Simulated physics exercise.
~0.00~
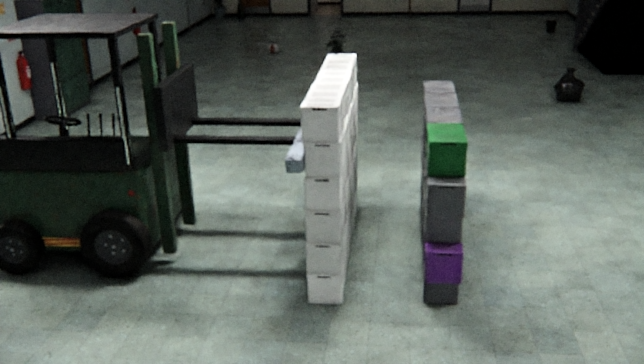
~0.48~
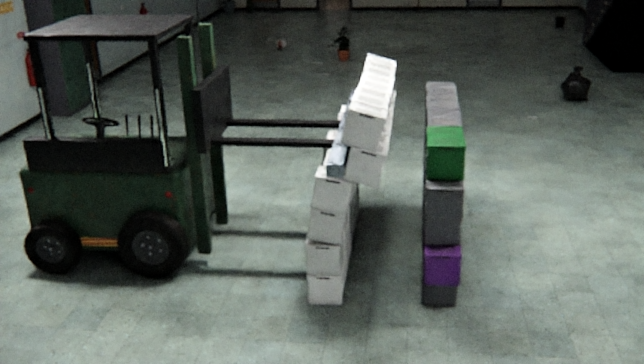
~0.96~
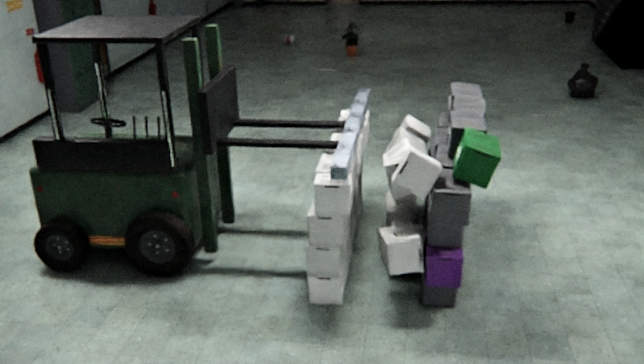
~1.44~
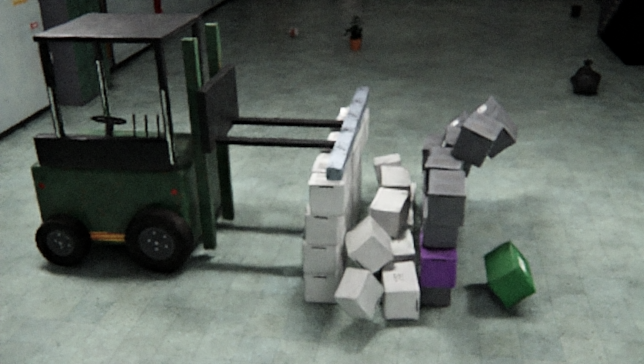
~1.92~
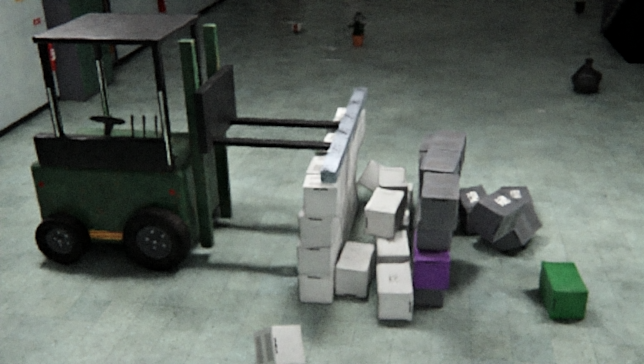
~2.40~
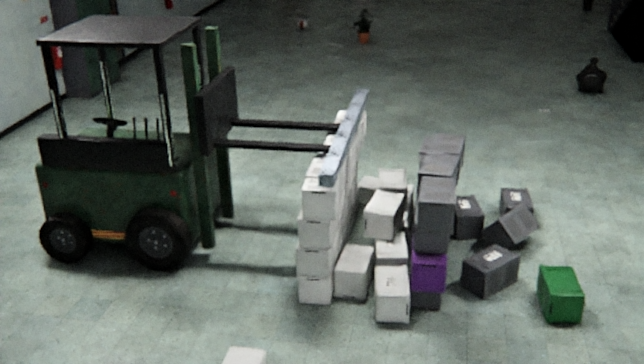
A green forklift pushed a beam into a white wall of boxes, toppling its upper part against a gray stack behind, which knocked the green box and several gray ones to the floor, while the purple box stayed put near the bottom.
